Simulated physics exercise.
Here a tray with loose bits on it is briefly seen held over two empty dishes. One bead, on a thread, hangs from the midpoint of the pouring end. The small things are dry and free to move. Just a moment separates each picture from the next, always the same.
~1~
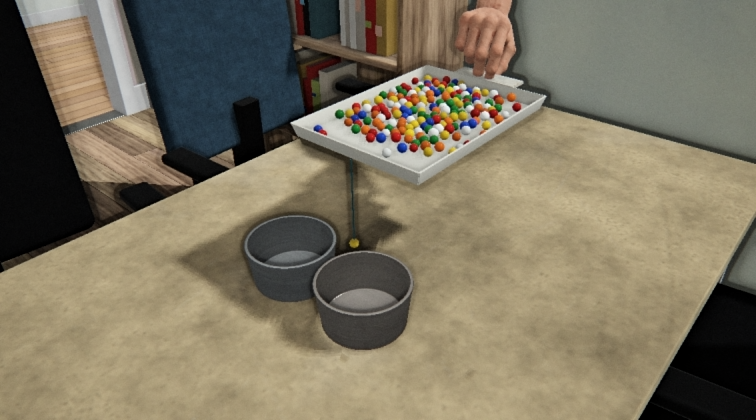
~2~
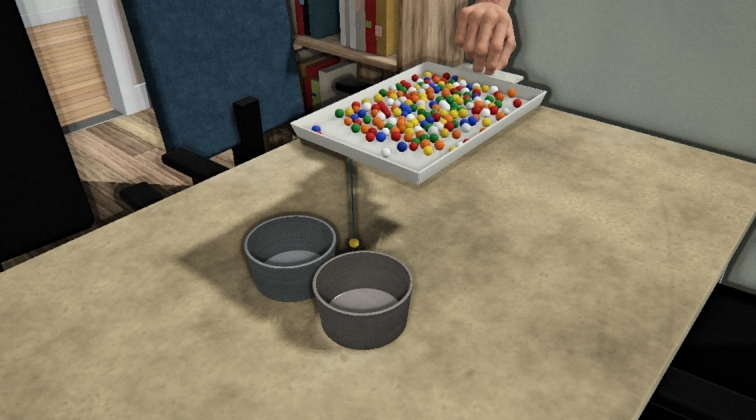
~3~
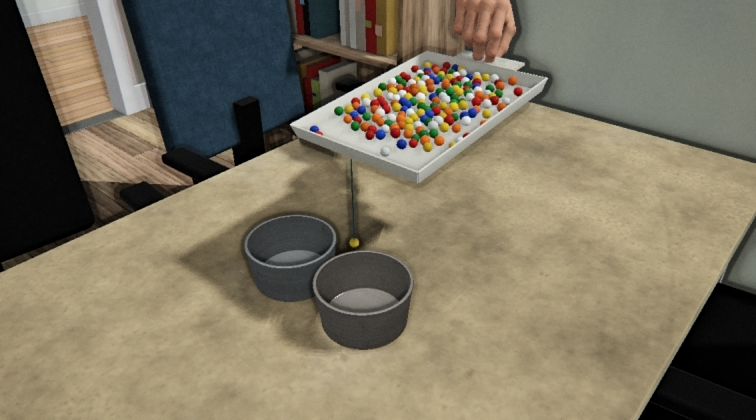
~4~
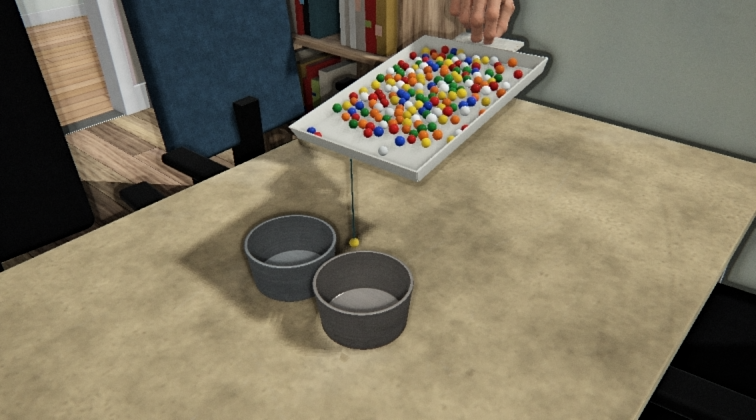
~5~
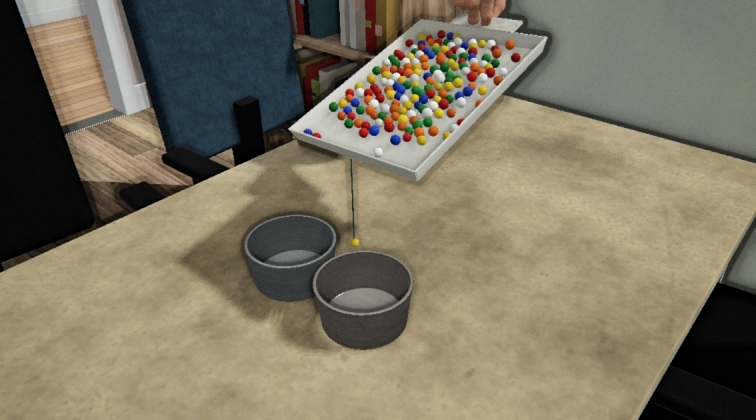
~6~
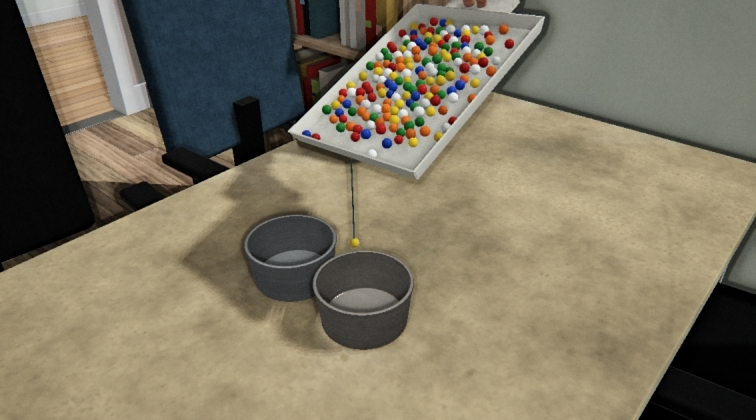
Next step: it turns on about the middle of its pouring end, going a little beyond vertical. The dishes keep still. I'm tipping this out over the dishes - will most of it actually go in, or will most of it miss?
Most of it will go in.
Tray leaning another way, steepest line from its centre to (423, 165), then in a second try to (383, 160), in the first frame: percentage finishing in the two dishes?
The first gives 40 %, the second 50 %.
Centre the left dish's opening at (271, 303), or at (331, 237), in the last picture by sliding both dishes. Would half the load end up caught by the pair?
First try: Lower than half; second try: Lower than half.
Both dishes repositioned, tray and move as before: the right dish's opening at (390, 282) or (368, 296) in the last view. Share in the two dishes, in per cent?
You'd get 50 in a hundred the first time and 80 in a hundred the second.
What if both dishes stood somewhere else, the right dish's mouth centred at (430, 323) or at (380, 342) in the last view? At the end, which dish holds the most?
Placement one: The left-positioned dish. Placement two: The left-positioned dish.
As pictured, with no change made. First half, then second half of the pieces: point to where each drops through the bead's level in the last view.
Points: About (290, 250), then about (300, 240).
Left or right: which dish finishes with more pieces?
The one to the left.
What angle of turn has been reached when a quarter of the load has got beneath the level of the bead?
Roughly 70 degrees of turn.
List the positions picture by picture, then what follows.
The first frame shows corners of the pouring end at (297, 123) and (418, 170), level; middle of the load at (436, 111), round plastic beads; left dish at (258, 276); right dish at (330, 322); bead on its thread at (354, 243).
The second frame shows corners of the pouring end at (297, 123) and (418, 170), level; middle of the load at (436, 109).
The third frame shows corners of the pouring end at (296, 124) and (417, 169), tipped barely, lowest at the left corner; middle of the load at (436, 101).
The fourth frame shows corners of the pouring end at (295, 125) and (416, 168), tipped a little, lowest at the left corner; middle of the load at (434, 91).
The fifth frame shows corners of the pouring end at (294, 127) and (414, 167), tipped clearly, lowest at the left corner; middle of the load at (430, 81), a small part on the move.
The sixth frame shows corners of the pouring end at (294, 129) and (413, 167), tipped clearly, lowest at the left corner; middle of the load at (422, 76), all on the move; left dish at (259, 275); right dish at (330, 321).
Soon after the last picture, tray tipped steeply; about half on the tray; a stray few in the right dish; a small part in the left dish; a stray few outside both; about a quarter in the air.
A little later, tray tipped past a quarter turn; a stray few on the tray; about a quarter in the right dish; about half in the left dish; about a quarter outside both; a small part in the air.
Later still, tray tipped past a quarter turn; about a quarter in the right dish; about half in the left dish; about a third outside both.
By the end, tray tipped past a quarter turn; about a quarter in the right dish; about half in the left dish; about a third outside both.
